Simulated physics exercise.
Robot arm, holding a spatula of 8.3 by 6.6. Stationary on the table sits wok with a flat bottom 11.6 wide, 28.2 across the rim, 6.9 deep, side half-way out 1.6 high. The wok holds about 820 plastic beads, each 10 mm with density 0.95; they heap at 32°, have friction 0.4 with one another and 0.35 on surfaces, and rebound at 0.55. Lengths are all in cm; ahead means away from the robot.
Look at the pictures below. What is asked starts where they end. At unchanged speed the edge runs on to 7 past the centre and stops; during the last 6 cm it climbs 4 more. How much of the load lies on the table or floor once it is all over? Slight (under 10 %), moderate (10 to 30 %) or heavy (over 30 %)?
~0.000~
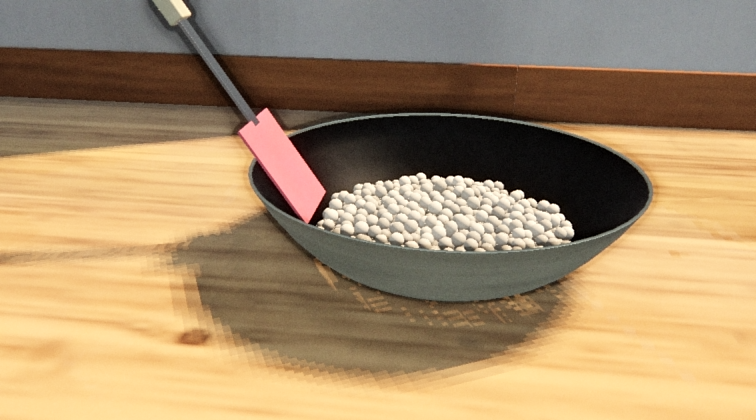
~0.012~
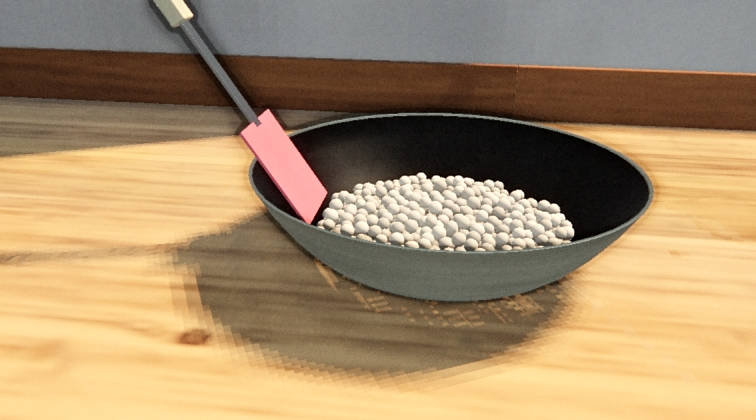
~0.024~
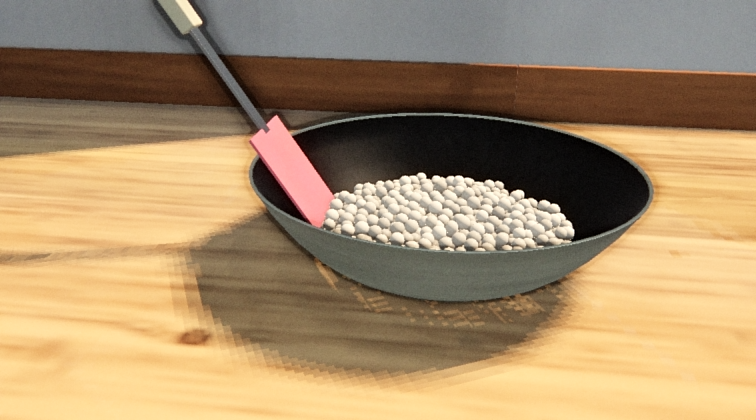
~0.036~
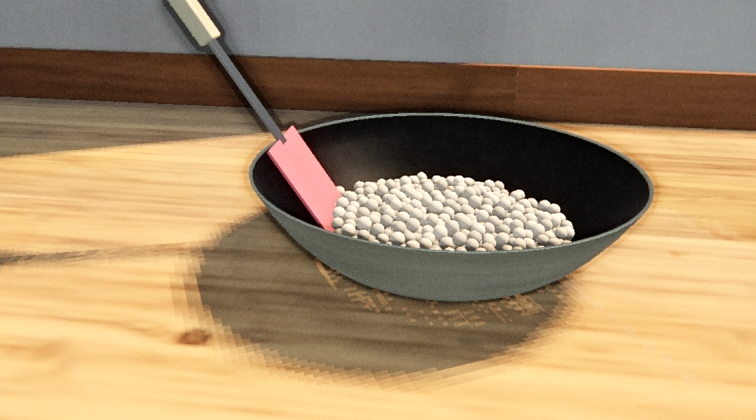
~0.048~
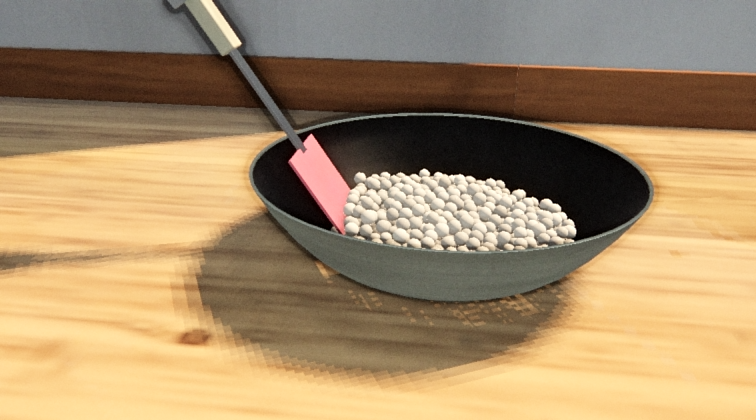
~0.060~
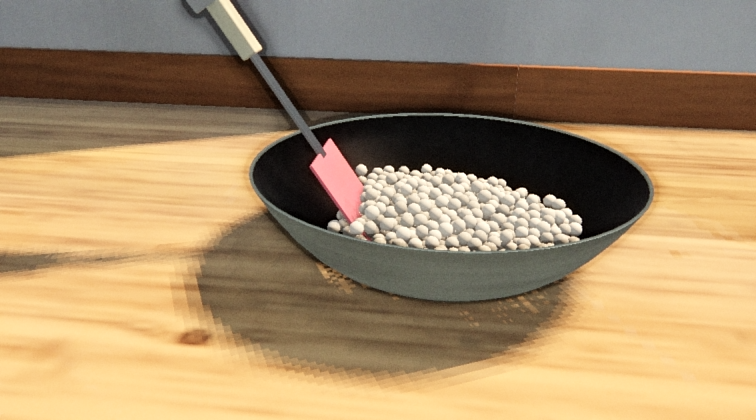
Moderate.
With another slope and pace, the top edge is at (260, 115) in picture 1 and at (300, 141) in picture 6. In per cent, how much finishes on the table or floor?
Off the vessel, on the table or floor: Some 5 percent.
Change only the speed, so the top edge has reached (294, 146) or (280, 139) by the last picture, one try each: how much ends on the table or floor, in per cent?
I'd estimate some 5 and 0 in a hundred.
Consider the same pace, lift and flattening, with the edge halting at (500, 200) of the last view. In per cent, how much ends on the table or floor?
Estimate: Approx. 10 %.
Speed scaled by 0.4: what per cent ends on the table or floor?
Near 0 in a hundred.
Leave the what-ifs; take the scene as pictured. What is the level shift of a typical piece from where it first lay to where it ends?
It works out to roughly 3 cm.
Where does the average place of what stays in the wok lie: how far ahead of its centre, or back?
Ahead of centre, roughly 3.0 centimetres.
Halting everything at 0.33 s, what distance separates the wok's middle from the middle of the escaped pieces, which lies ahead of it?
Some 26 centimetres ahead.
After 0.09 s, sloping 56°, highest piece 10 above the table; 822 in the wok, 1 on the blade or in flight.
After 0.12 s, sloping 56°, highest piece 16 above the table; 822 in the wok, 1 on the blade or in flight.
After 0.33 s, sloping 56°, highest piece 38 above the table; 688 in the wok, 26 on the table or floor, 109 on the blade or in flight.
After 1.38 s, sloping 56°, highest piece 6 above the table; 688 in the wok, 135 on the table or floor.
At rest, 688 in the wok, 135 on the table or floor. That is 16 % on the table or floor.
